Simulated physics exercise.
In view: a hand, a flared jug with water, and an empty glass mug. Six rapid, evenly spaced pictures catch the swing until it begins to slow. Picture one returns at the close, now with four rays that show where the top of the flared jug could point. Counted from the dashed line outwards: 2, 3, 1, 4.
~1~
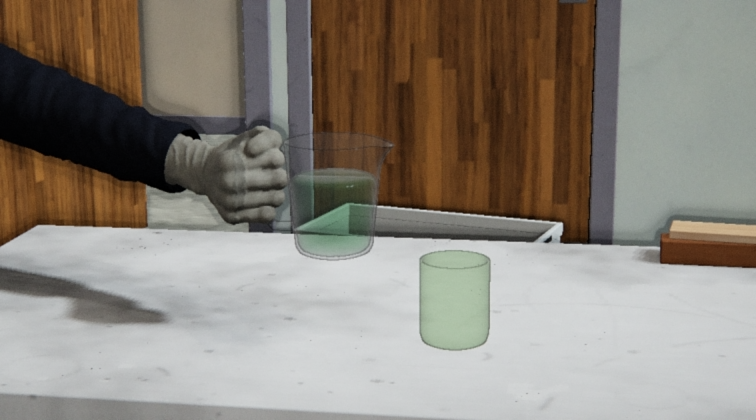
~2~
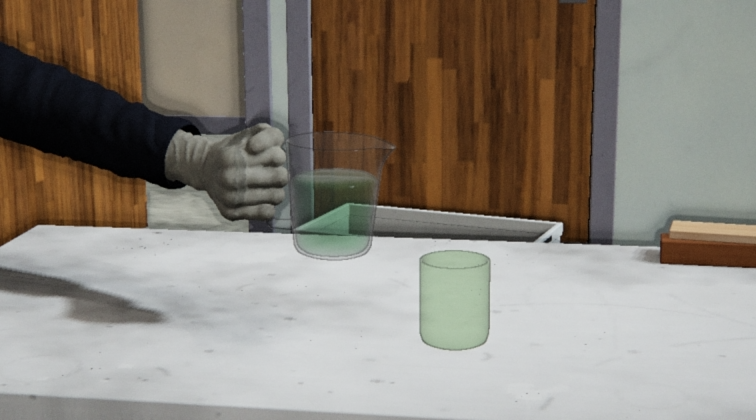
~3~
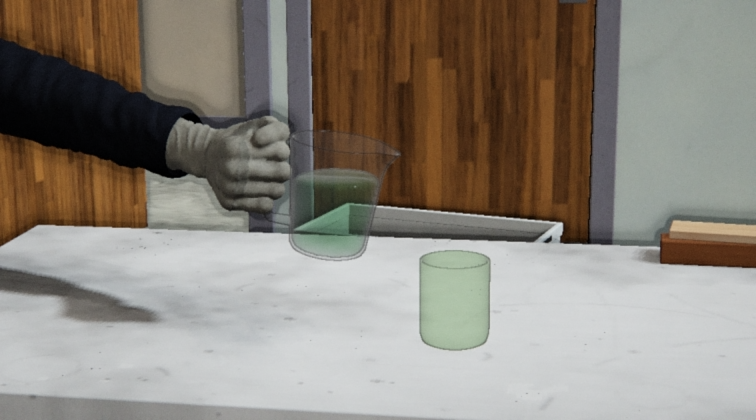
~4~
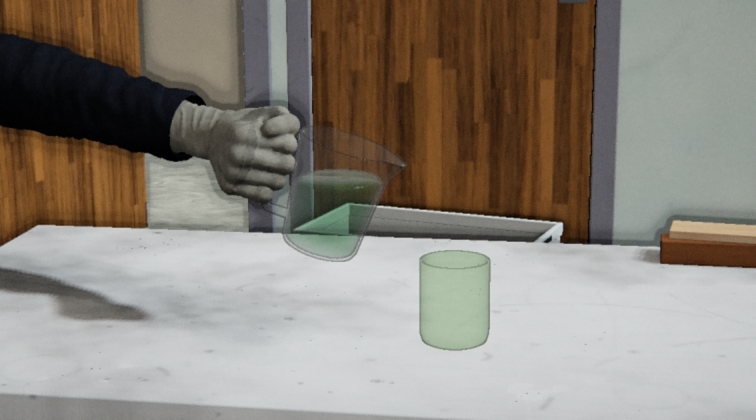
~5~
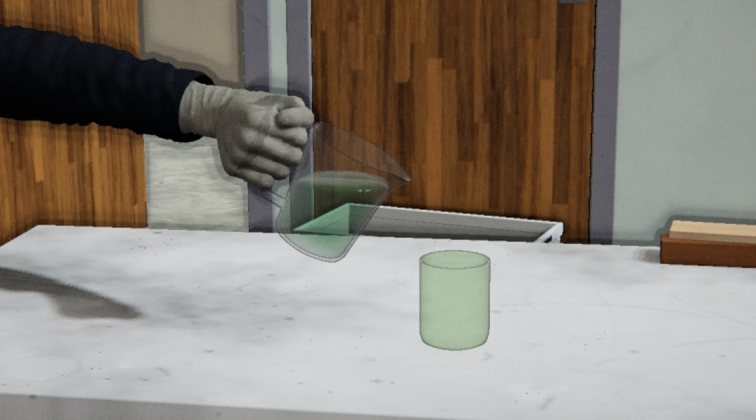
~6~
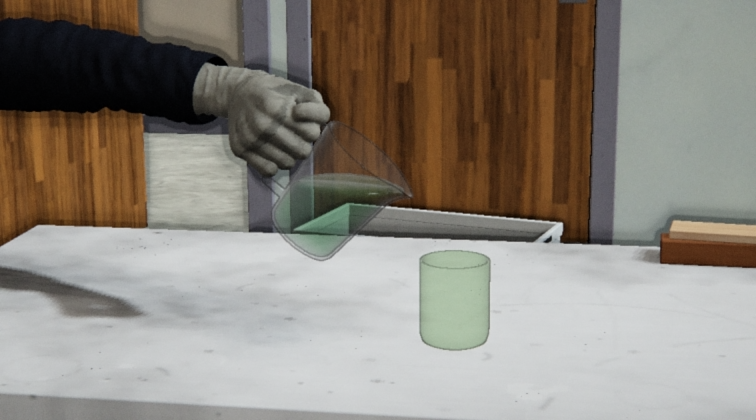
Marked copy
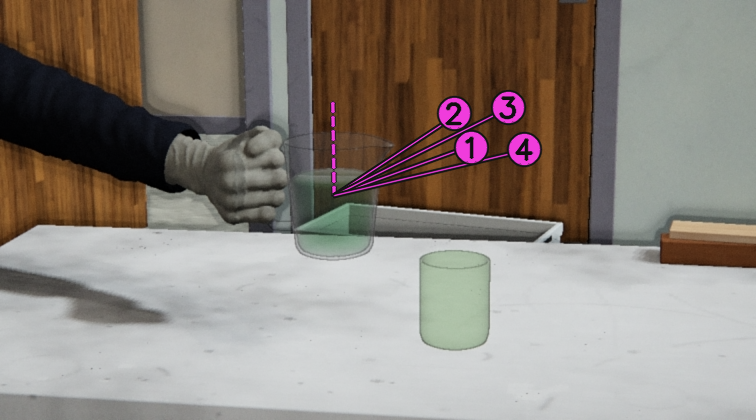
To begin with, a gloved hand holds a clear, flared jug of greenish liquid upright, above and to the left of an empty, green-tinted glass mug on a pale marbled counter. The hand then gradually tilts the jug to the right, its lip dipping lower while the liquid stays inside.
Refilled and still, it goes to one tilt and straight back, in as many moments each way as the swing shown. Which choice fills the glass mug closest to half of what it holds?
3 is best.
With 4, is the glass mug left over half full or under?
Over half.
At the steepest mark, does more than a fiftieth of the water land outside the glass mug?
Yes.
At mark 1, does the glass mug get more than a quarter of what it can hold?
Yes, clearly.
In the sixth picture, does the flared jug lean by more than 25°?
Yes.
On the marked copy, 1 at (454, 151); 2 at (441, 125); 3 at (493, 115); 4 at (508, 154).
With 1, the glass mug ends with about 69 % of what it can hold.
With 2, the glass mug ends with about 32 % of what it can hold.
With 3, the glass mug ends with about 50 % of what it can hold.
With 4, the glass mug ends with about 77 % of what it can hold; 9 % of the water is spilt.
